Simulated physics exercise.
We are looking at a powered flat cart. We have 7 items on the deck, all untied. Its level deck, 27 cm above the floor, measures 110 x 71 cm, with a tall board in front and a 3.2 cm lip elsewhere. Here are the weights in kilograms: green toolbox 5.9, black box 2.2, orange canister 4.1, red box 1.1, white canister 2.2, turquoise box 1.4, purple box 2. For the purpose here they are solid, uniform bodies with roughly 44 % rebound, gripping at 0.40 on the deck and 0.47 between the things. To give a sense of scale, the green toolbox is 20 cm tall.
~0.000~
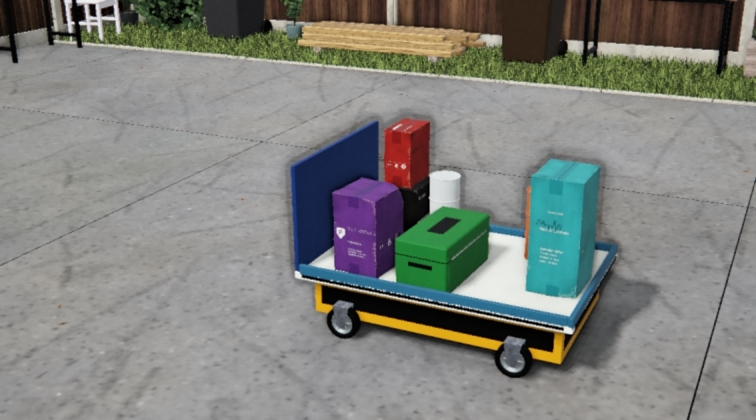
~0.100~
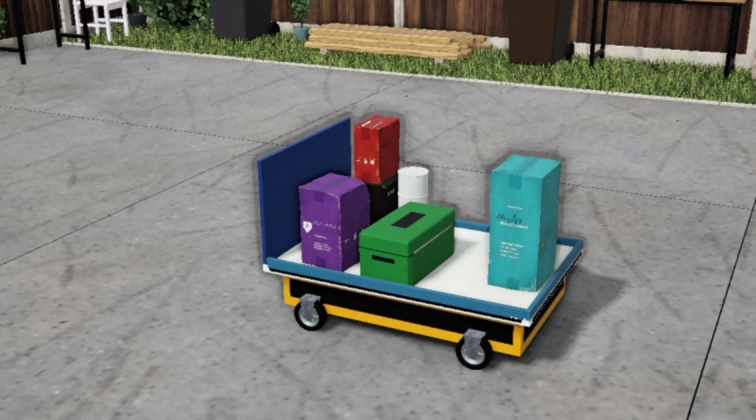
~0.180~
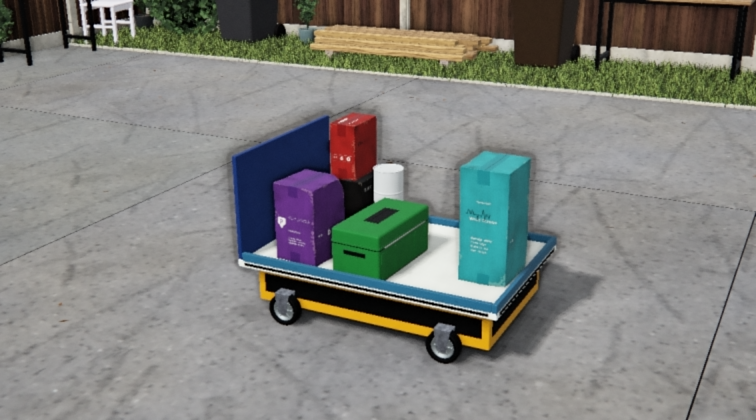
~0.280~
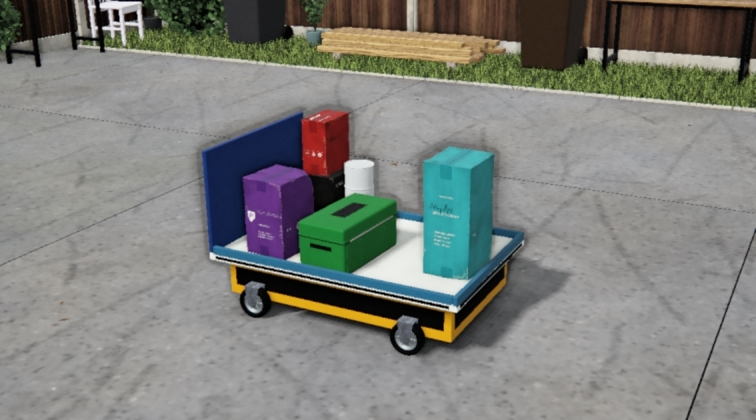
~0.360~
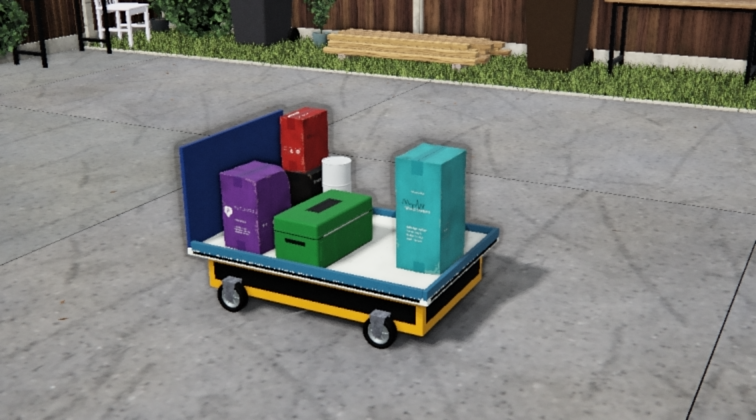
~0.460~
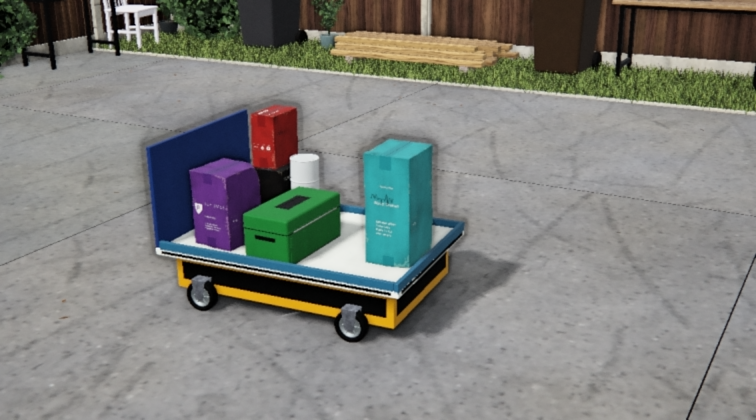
A flat cart with a blue board at its left end rolled steadily leftward across the concrete, turning slightly, while the purple, green, red, white and turquoise items on its deck rode along standing upright.
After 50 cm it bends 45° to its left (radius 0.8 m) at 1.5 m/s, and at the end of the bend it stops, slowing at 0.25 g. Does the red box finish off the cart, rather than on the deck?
Yes.
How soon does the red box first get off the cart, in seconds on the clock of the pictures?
I'd put it at some 0.6 s.
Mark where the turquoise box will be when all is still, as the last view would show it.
I'd put it at around (122, 211).
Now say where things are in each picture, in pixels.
The first picture shows cart 0 cm along; red box (407, 153); green toolbox (444, 249).
The second picture shows cart 15 cm along.
The third picture shows cart 27 cm along; turquoise box (494, 219); purple box (310, 217).
The fourth picture shows cart 42 cm along; green toolbox (350, 233).
The fifth picture shows cart 54 cm along.
The sixth picture shows cart 69 cm along, turned 4°; red box (275, 137) 3 cm from its spot; turquoise box (399, 204).
By 0.66 s, cart 99 cm along, turned 24°; red box now off the cart; purple box 17 cm from its spot; white canister 10 cm from its spot.
By 0.86 s, cart 129 cm along, turned 43°; white canister tilted 13°; purple box 20 cm from its spot; green toolbox 5 cm from its spot.
By 1.16 s, cart 169 cm along, turned 45°; white canister tilted 24°; black box 14 cm from its spot; purple box 14 cm from its spot.
When it is over (2.0 s), off the cart, red box; not toppled but over 10 cm from the start, black box, white canister and purple box; the other 3 within 10 cm of the start. In the last view, red box near (52, 250).
